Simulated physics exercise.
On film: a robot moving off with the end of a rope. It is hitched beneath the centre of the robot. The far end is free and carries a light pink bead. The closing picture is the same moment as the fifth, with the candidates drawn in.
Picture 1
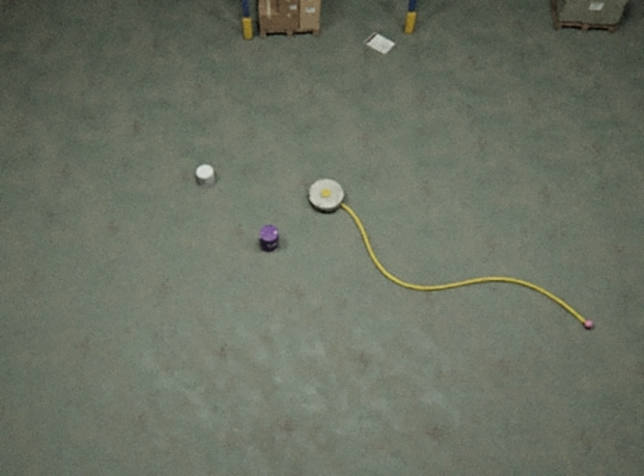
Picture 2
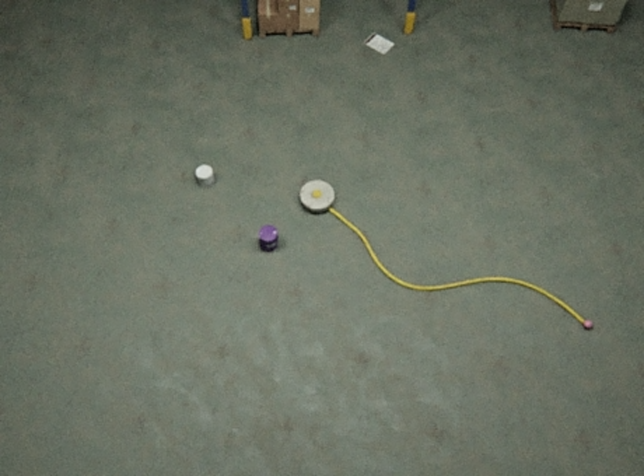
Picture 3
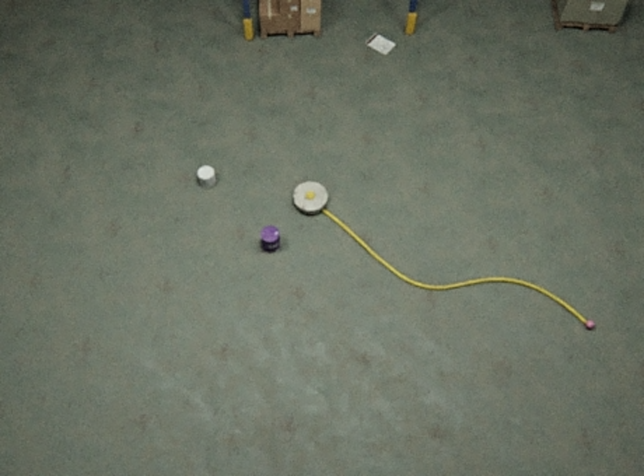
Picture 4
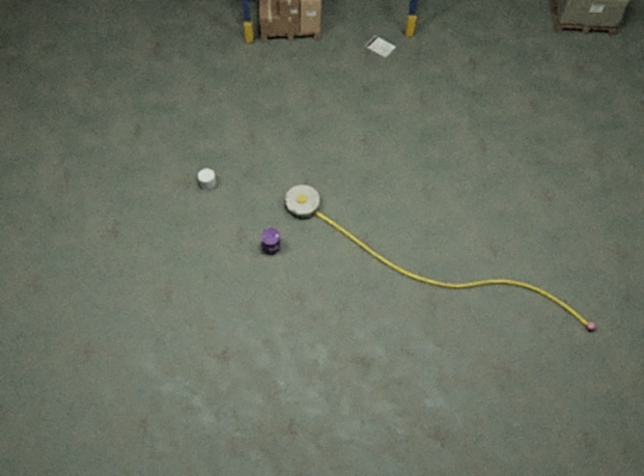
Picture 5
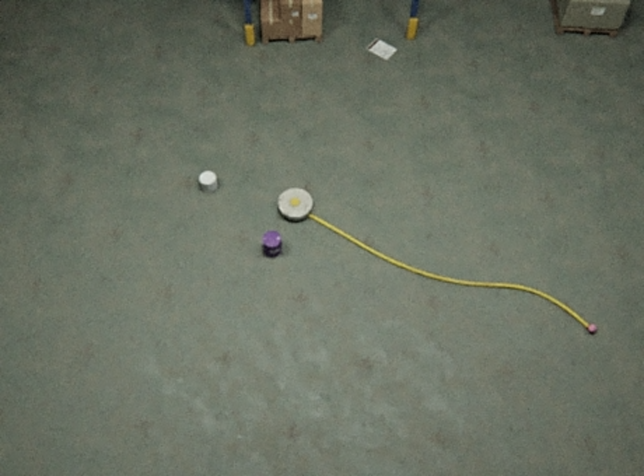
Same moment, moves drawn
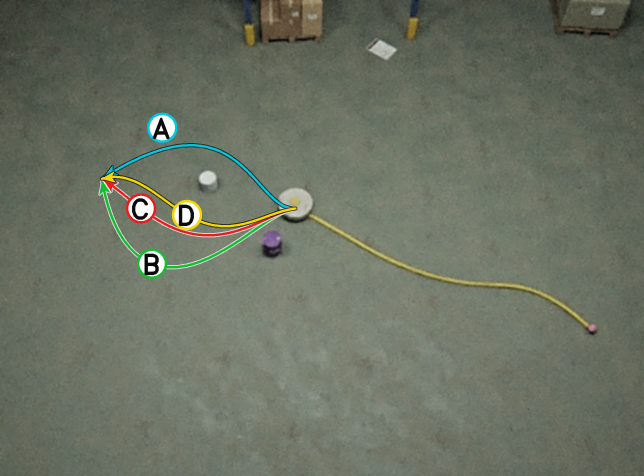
A round, pale robot with a yellow centre trails a long yellow rope across a grey-green warehouse floor, seen from high above. A white pot sits to its left and a purple keg below it, with boxes, blue-and-yellow posts and a white sheet along the top. The robot slides slowly left and slightly down, straightening the nearer curves while the pink-beaded far end stays almost still.
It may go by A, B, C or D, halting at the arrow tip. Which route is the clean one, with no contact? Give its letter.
With D nothing is caught.
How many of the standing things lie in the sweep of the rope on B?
One.
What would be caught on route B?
It is the purple keg.
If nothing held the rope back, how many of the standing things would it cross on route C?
In all, one.
On the copy, A from (295, 209) via (214, 149) to (104, 177); B from (295, 209) via (173, 267) to (102, 181); C from (295, 209) via (190, 233) to (104, 180); D from (295, 209) via (190, 217) to (102, 179).
On D. First, robot (217, 223), middle of the rope (374, 254), free end (531, 298).
Then, robot (151, 188), middle of the rope (295, 238), free end (449, 274).
Finally, robot (100, 175), middle of the rope (245, 218), free end (391, 260); nothing has been touched.
By contrast, A meets the white pot; B meets the purple keg; C meets the purple keg.
